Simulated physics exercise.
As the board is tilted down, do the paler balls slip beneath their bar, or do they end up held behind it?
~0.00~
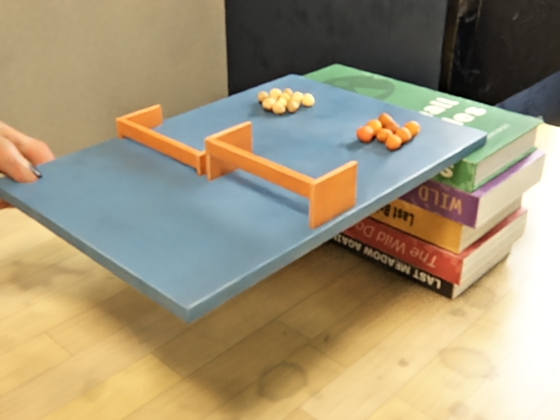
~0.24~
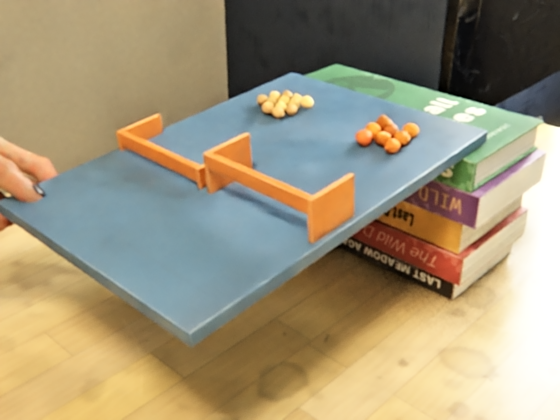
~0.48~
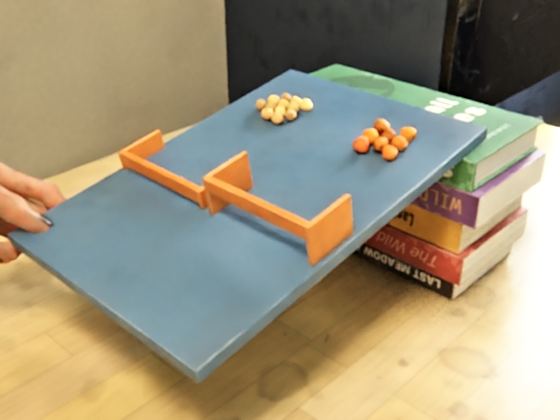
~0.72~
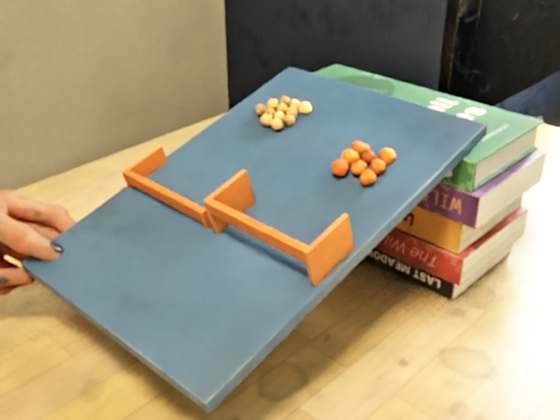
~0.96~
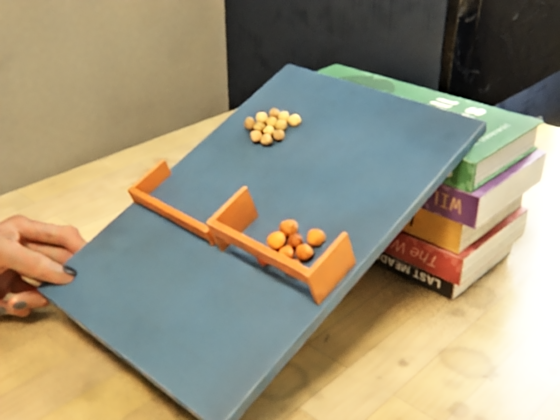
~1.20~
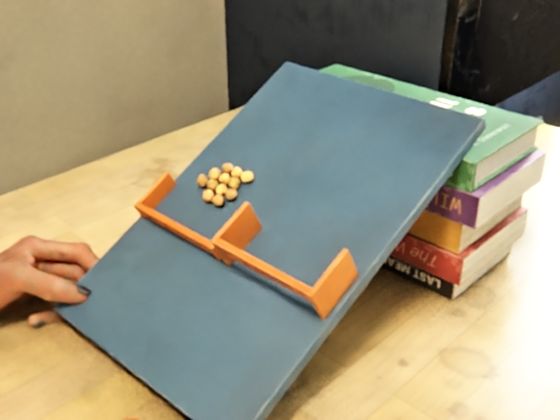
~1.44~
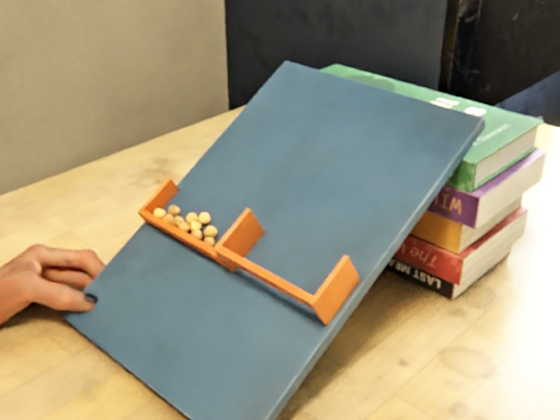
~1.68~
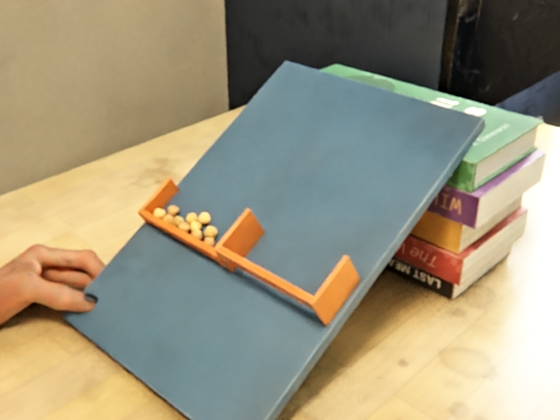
The paler balls end up held behind their bar because they cannot fit through. Only the orange balls get through the slot under the nearer bar.
